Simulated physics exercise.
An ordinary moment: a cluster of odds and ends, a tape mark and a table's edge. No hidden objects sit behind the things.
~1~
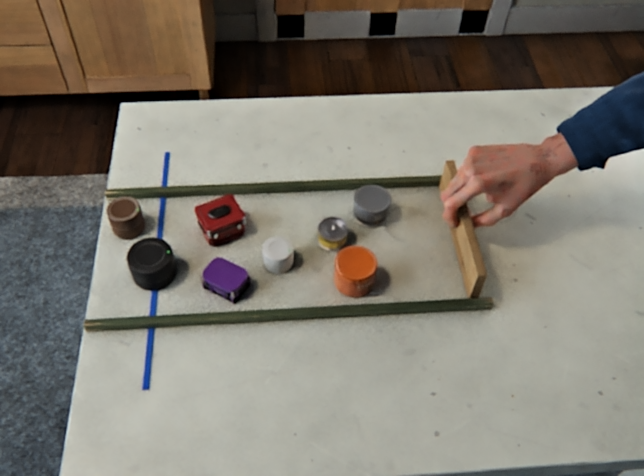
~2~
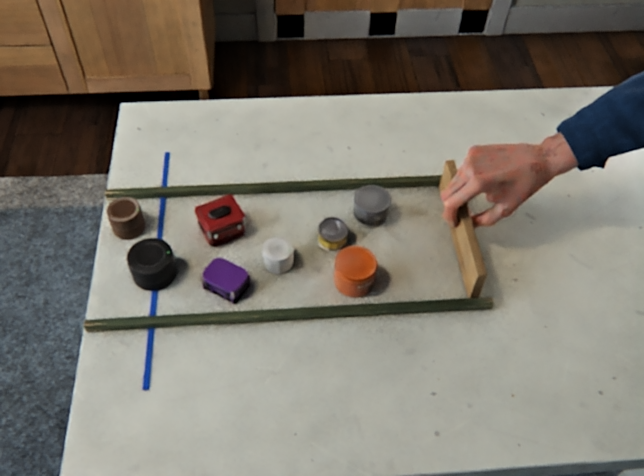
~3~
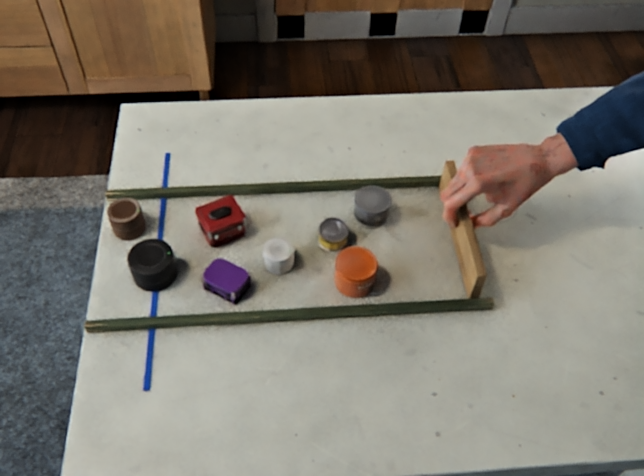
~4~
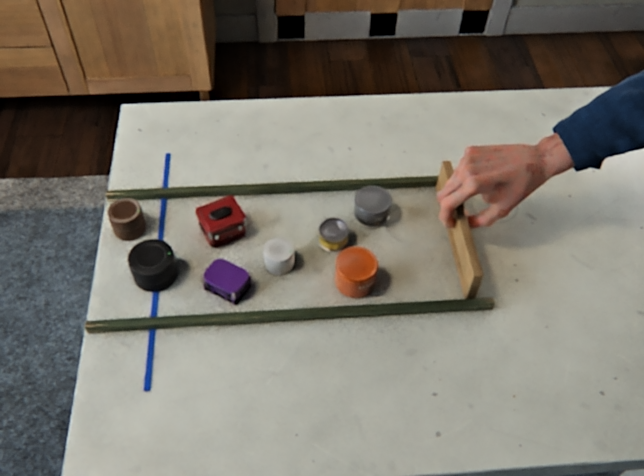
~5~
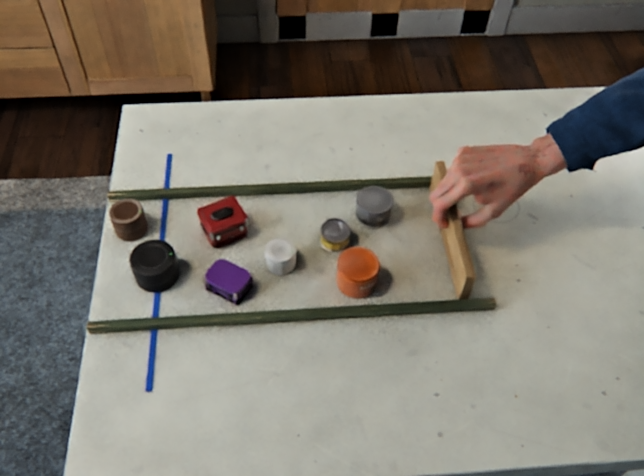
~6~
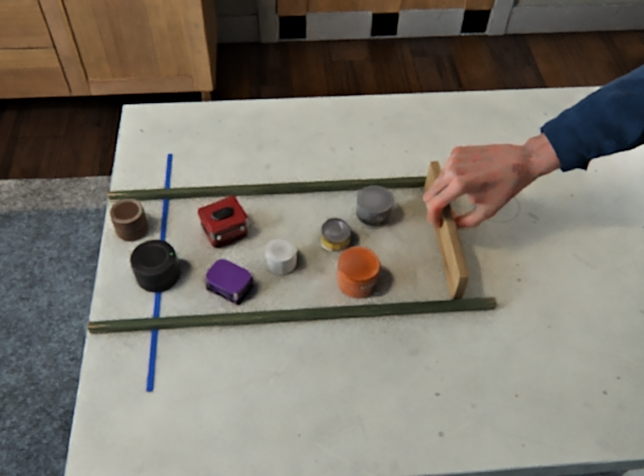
The footage shows small lids, tins and cases scattered between two green rails on a table near a blue tape line, while a hand at the right slides a wooden board slightly left, the objects staying practically still.
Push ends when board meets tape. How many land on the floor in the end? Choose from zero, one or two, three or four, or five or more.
In the end, one or two land there.
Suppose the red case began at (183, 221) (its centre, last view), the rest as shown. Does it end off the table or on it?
From that position it keeps its spot.
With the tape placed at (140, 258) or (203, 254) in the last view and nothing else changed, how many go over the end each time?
Counts per try: 4 and 0.
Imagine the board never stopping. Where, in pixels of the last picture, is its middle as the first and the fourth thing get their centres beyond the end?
Pixels, in order: Around (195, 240), around (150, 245).
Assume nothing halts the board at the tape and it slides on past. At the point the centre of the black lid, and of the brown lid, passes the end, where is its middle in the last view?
Black lid over the end: About (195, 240). Brown lid over the end: About (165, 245).
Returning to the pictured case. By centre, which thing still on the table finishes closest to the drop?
The purple case is the one.
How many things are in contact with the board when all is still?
Contact count: 3.
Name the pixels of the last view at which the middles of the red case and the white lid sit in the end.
(110, 236) and (122, 266), approximately.
Soon after, none off yet; brown lid at rest near (129, 220); black lid at rest near (155, 266); red case at rest near (224, 222).
Then, none off yet; brown lid at rest near (129, 220); black lid moving near (147, 265); red case moved about its own width near (192, 229).
At rest, the number that fall off is one or two; fallen, black lid and brown lid.
